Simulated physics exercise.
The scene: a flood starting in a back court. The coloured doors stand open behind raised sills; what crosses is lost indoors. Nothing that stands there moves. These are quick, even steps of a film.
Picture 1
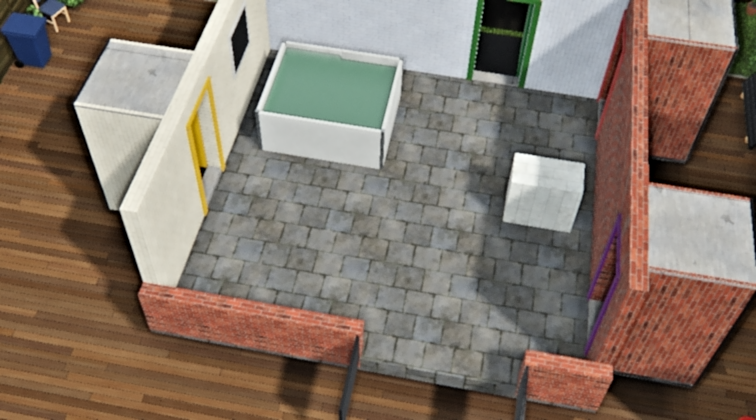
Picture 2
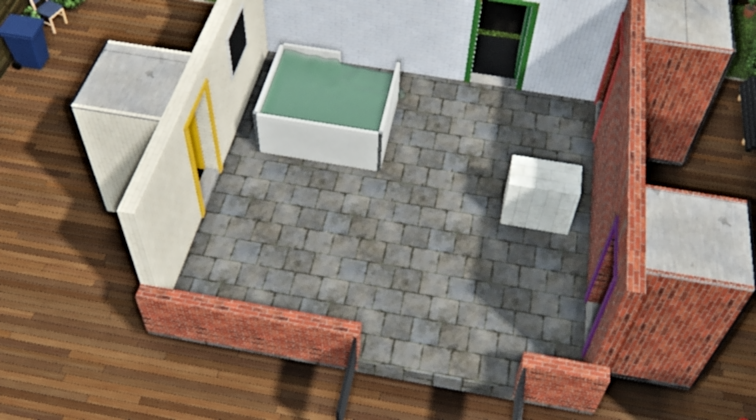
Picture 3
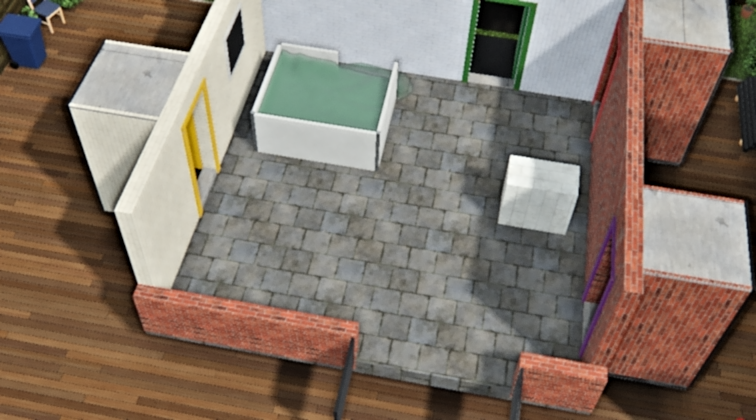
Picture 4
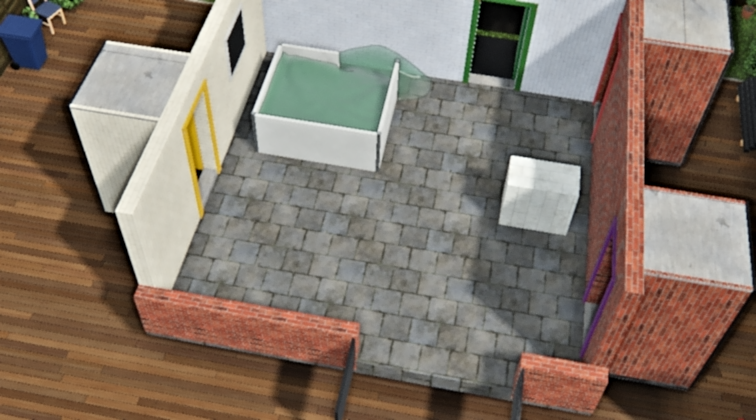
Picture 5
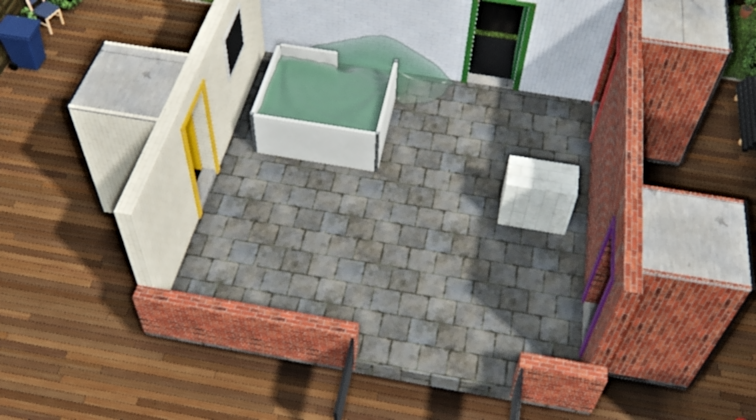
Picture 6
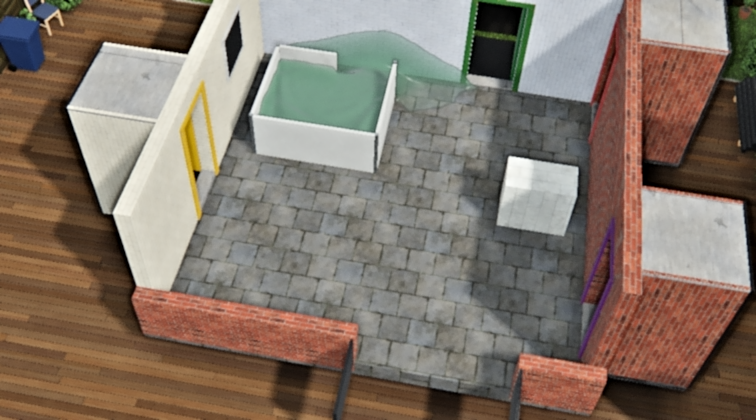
Greenish water sat still in a white tank in a paved court with brick and pale walls, then poured out through a gap on the tank's far side and spread right along the back wall toward the green door.
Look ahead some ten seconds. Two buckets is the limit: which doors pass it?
One by one: The green door lets in a lot; the purple door lets in a lot; the yellow door admits no more than that; the red door lets in a lot.
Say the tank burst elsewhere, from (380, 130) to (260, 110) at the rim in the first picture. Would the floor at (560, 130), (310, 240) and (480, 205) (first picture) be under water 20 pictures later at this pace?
One after the other: No water, flooded, dry.
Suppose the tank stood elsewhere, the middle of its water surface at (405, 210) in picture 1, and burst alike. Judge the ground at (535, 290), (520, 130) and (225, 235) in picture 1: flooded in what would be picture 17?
In turn: No water, flooded, clear.
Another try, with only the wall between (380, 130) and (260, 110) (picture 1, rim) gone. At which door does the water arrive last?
Last comes the green door.
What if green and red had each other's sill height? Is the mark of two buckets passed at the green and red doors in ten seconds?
In short: Green takes less, red floods.
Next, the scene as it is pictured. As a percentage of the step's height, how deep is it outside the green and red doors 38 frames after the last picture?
About 170 and 170 per cent.
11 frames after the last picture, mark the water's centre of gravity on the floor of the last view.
Roughly at (362, 115).
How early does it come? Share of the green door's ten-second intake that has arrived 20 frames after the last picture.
Some 65 per cent.
A moment on, water covers 20 % of the floor; the green door under two buckets in, the purple door not reached, the yellow door not reached, the red door wet at the sill, nothing in.
Next, water covers 35 % of the floor; the green door under two buckets in, the purple door not reached, the yellow door wet at the sill, nothing in, the red door over two buckets in.
Then, water covers 55 % of the floor; the green door over two buckets in, the purple door wet at the sill, nothing in, the yellow door wet at the sill, nothing in, the red door far over two buckets in.
Later, water covers 85 % of the floor; the green door over two buckets in, the purple door wet at the sill, nothing in, the yellow door under two buckets in, the red door far over two buckets in.
In the end, water covers 100 % of the floor; the green door over two buckets in, the purple door over two buckets in, the yellow door under two buckets in, the red door far over two buckets in.
